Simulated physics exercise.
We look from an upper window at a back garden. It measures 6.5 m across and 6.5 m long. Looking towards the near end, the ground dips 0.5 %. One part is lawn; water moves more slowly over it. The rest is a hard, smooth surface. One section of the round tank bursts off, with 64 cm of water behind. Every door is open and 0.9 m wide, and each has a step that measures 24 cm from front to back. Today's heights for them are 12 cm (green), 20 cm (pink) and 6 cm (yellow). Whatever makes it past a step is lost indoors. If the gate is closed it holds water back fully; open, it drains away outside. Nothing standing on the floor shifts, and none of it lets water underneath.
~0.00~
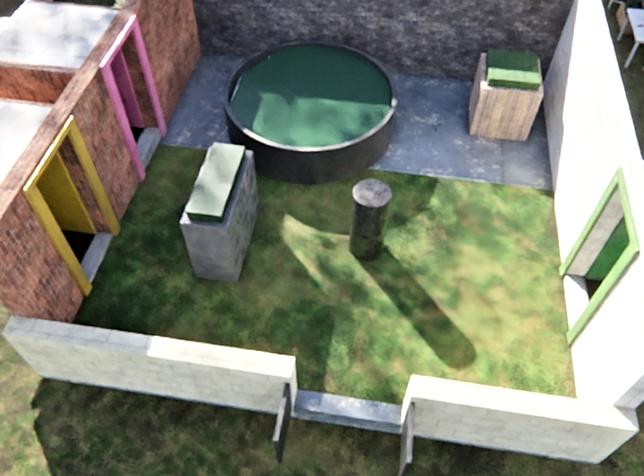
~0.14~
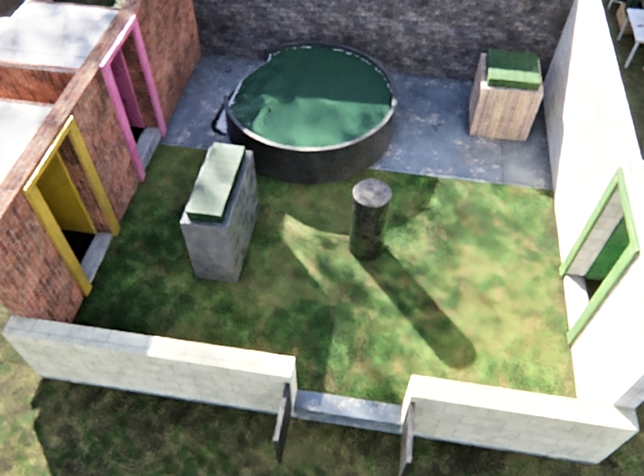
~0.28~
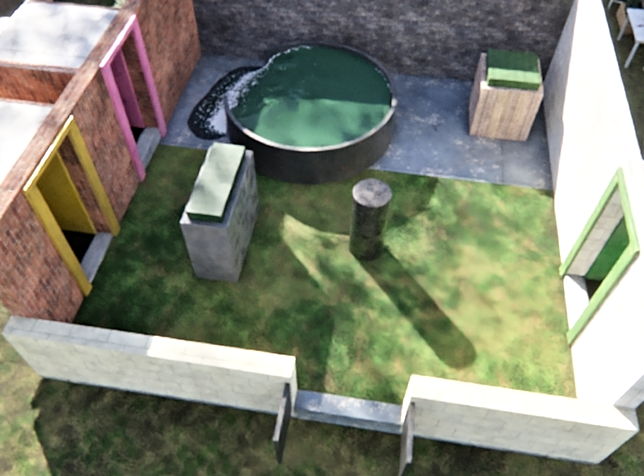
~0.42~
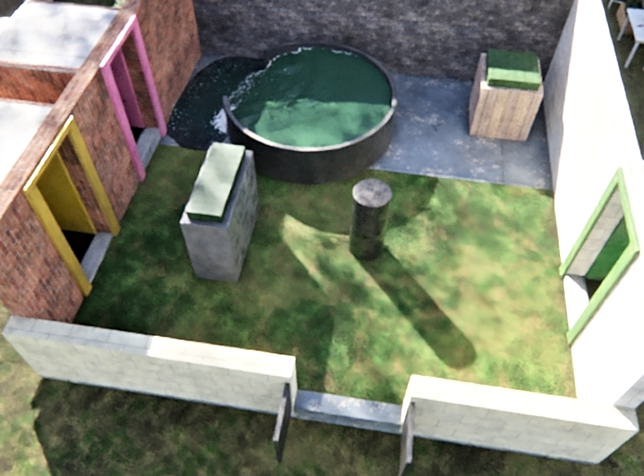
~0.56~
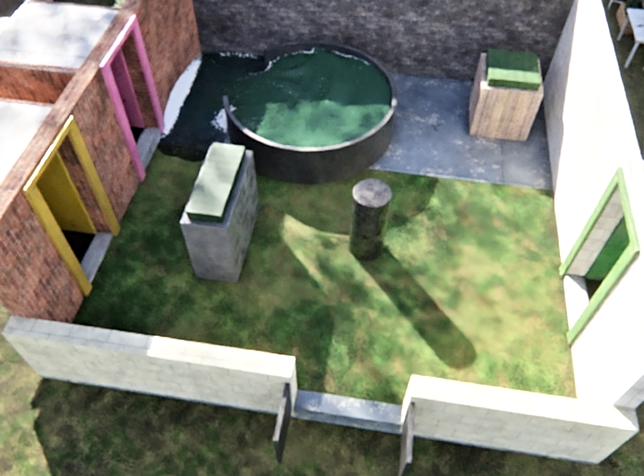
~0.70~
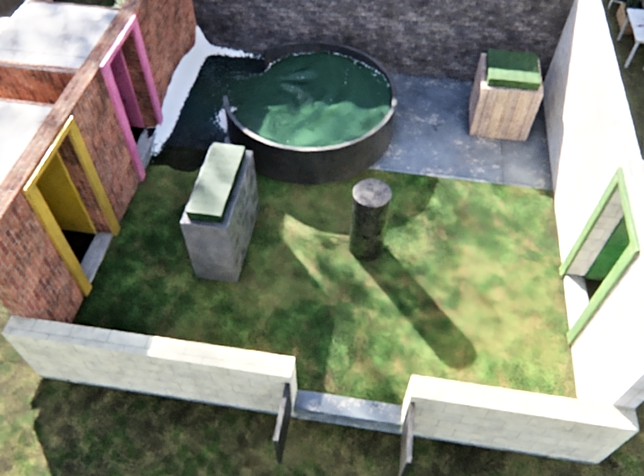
A walled back garden is seen from high above, with lawn in the nearer part and grey paving behind. A round dark tank of green water stands at the back, with yellow and pink doorways on the left, a green one on the right, and blocks and a short pillar around. Water bursts from the tank's left side, spreads darkly over the paving and reaches the pink doorway, foaming white along the wall, while the camera stays still.
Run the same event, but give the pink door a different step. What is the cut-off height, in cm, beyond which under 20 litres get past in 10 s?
The cut-off lies near 14.5 cm.
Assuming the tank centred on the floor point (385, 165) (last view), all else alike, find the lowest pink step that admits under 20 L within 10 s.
At least roughly 24 cm high.
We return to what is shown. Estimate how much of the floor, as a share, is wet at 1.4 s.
Some 10 in a hundred.
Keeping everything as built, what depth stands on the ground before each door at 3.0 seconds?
In cm - green: 0, pink: 18, yellow: 8.
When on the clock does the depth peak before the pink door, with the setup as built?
Roughly 3.2 s.
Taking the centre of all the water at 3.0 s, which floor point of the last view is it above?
The water is centred near (271, 119).
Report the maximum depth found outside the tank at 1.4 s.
About 59 cm at most.
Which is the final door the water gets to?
Green door.
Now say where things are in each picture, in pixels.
In the first picture, the round tank at (310, 95) is whole and still, 64 cm deep; the pink door at (138, 107) is dry.
In the second picture, the front is at (216, 127), 0.3 m from the gap at (241, 93); 0.3 m2 of floor is wet, 64 cm left at the back.
In the third picture, the front is at a hidden place, 0.7 m from the gap at (241, 96); 1.2 m2 of floor is wet, 64 cm left at the back.
In the fourth picture, the front is at (212, 66), 1.2 m from the gap at (241, 97); 2.6 m2 of floor is wet, 64 cm left at the back.
In the fifth picture, the front is at (202, 53), 1.6 m from the gap at (241, 97); 3.2 m2 of floor is wet, 64 cm left at the back.
In the sixth picture, the front is at (202, 53), 1.6 m from the gap at (241, 96); 3.4 m2 of floor is wet, 63 cm left at the back; water is at the pink door at (138, 107).
After 1.4 s water covers 10 % of the floor, deepest (59 cm) near (200, 59); 15 cm at the pink door, 0 litres in over its 20 cm step.
After 3.0 s water covers 35 % of the floor, deepest (44 cm) near (289, 74); 18 cm at the pink door, 1 litre in over its 20 cm step.
After 10.0 s water covers 100 % of the floor, deepest (16 cm) near (209, 103); 10 cm at the pink door, 2 litres in over its 20 cm step.
At the pink door as built, the water arrived by 0.7 s and peaked near 18 cm at 3.2 s.
With a step of 12.5 cm, 39 litres would have come in within the 10 s; with 17 cm, 8 litres. So under 20 litres takes about 14.5 cm.
